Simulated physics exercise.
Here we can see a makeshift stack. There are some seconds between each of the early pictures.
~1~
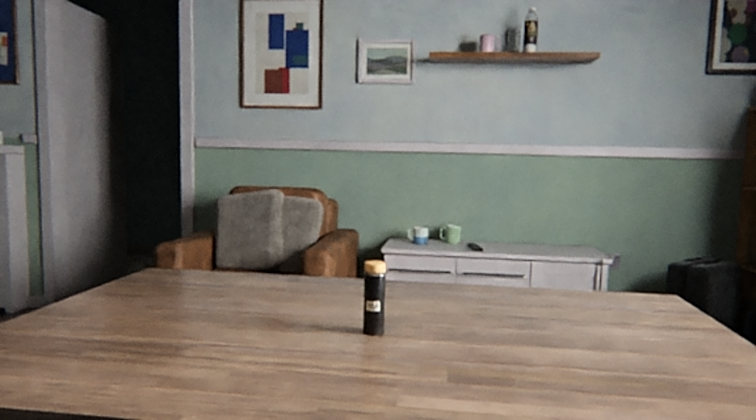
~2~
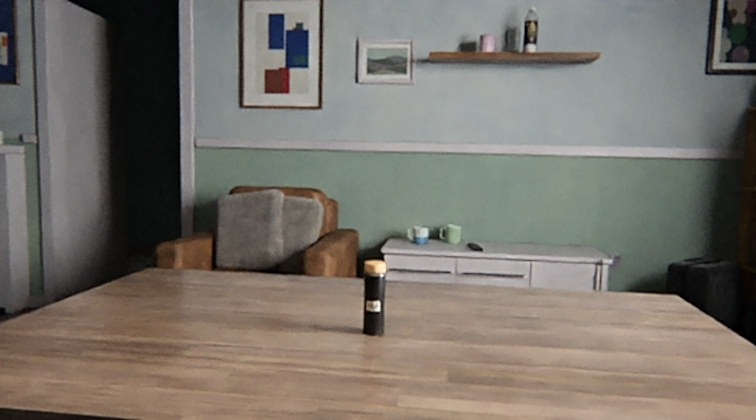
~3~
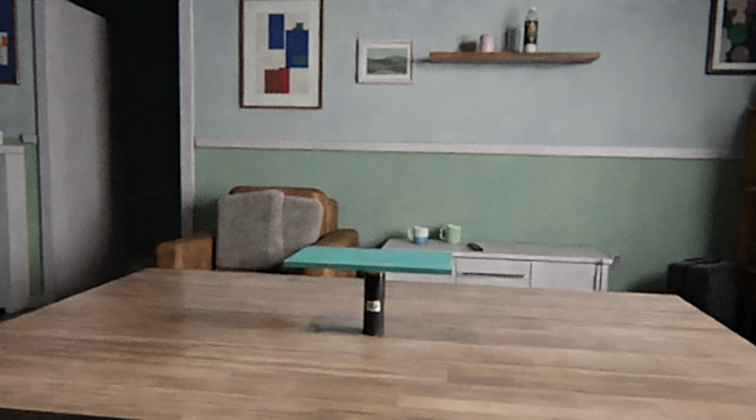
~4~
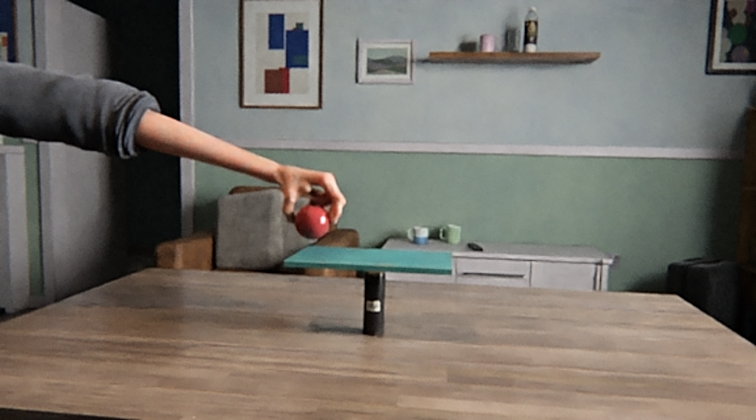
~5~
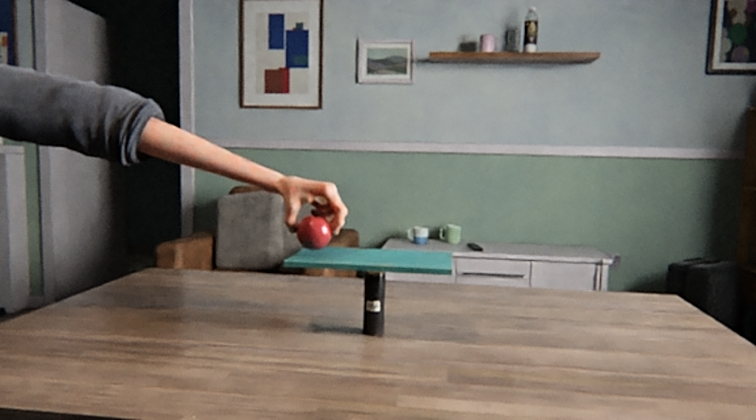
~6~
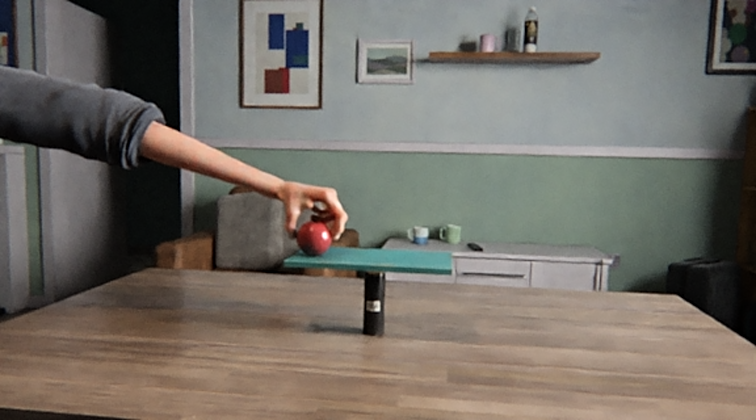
On a wooden table, a board appears atop a small bottle, and a hand lowers a tomato.
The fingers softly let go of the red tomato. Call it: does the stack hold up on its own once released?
Does not hold.
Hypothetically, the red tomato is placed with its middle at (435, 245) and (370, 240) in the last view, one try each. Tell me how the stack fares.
Well, the first time it goes over, and the second time it stays put.
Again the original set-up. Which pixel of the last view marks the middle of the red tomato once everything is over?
About (263, 316).
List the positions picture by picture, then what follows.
The last thing is not in view yet, in the first frame.
The last thing is not in view yet, in the second frame.
The last thing is not in view yet; turquoise board (373, 259), in the third frame.
Still above its spot; red tomato (312, 222); turquoise board (373, 259), in the fourth frame.
Still above its spot; red tomato (314, 232); turquoise board (373, 259), in the fifth frame.
In place under the hand; red tomato (314, 238); turquoise board (373, 259), in the sixth frame.
Then, 0.50 s past the last view, red tomato now fallen; turquoise board rocked 49° from its first pose; black shaker rocked 12° from its first pose.
Then, 0.70 s past the last view, turquoise board and black shaker now fallen.
Finally, fallen, red tomato, turquoise board and black shaker. Final places as the last picture's camera would see them, red tomato near (263, 316). The stack comes apart.
